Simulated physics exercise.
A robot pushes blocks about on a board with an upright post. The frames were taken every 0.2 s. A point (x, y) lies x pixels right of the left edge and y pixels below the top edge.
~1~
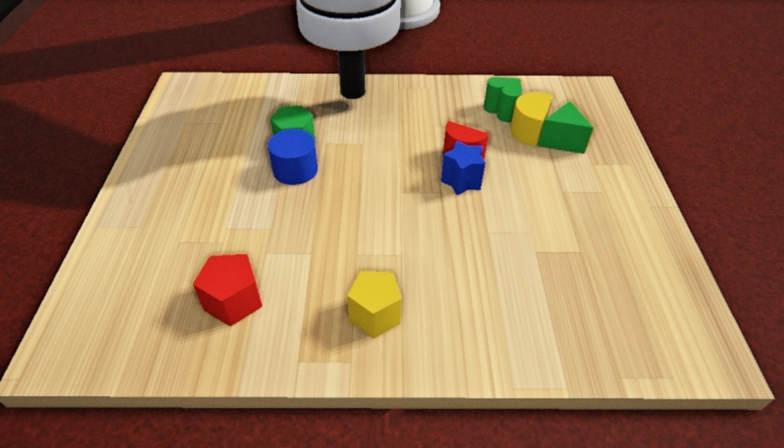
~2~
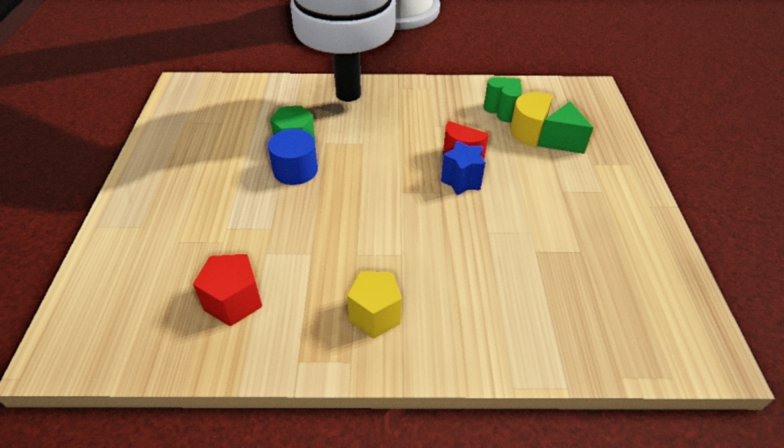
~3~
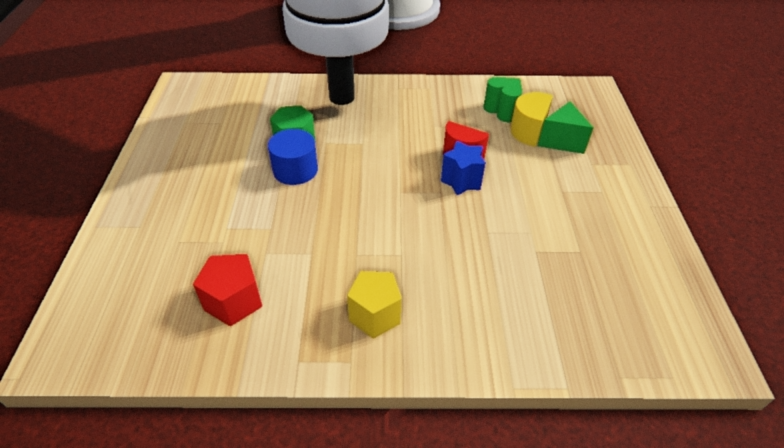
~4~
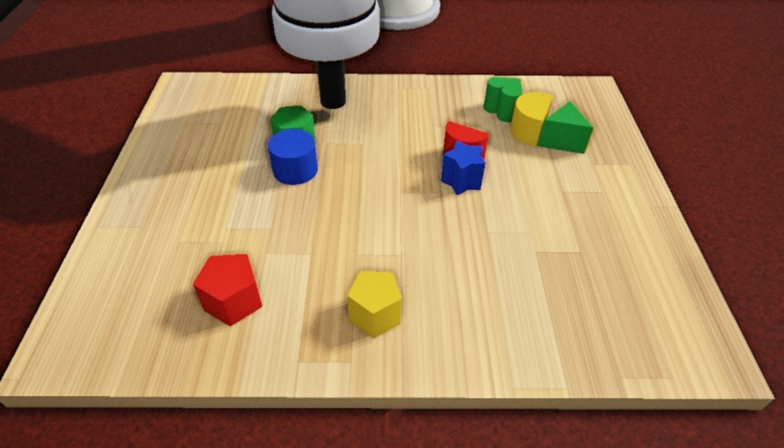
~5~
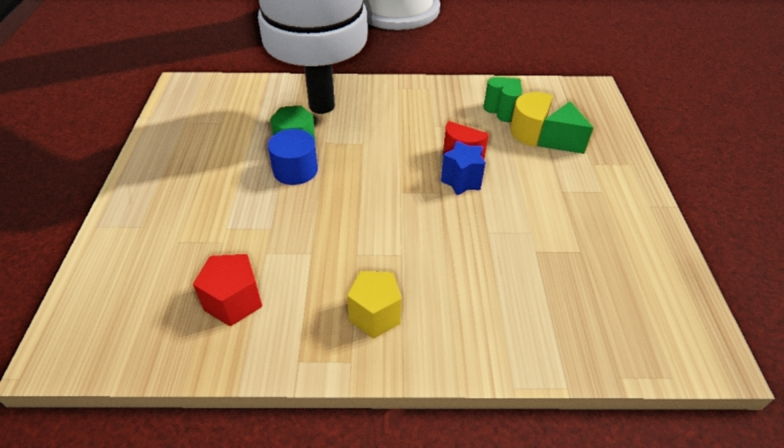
A white robot arm with a black post reaches over the far edge of a pale wooden board on a dark red surface, seen from above the near side. A green six-sided block sits behind a blue cylinder at left, red and yellow blocks lie nearer, and blue, red, yellow and green blocks stand farther right. The arm slides its post slightly left and nearer, towards the green six-sided block, while the blocks and camera stay still.
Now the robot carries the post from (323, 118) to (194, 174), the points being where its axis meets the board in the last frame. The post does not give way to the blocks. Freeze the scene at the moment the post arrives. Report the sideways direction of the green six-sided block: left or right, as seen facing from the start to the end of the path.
The shift is to the left of that direction.
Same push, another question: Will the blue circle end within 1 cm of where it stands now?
I believe not.
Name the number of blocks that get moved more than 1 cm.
It shifts two blocks.
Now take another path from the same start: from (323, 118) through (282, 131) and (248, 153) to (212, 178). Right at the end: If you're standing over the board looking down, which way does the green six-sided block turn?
Viewed from overhead, the green six-sided block winds up turned anticlockwise.
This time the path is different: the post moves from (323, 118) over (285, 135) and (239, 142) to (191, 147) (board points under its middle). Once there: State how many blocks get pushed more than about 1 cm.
The number of blocks that move over 1 cm is two.
On the path given first. One third of the way, post (281, 125); green six-sided block (270, 131), turned 25° anticlockwise; blue circle (289, 154).
Two thirds of the way, post (237, 144); green six-sided block (249, 146), turned 85° anticlockwise; blue circle (289, 158).
At the end, post (190, 162); green six-sided block (248, 146), turned 85° anticlockwise; blue circle (289, 158).
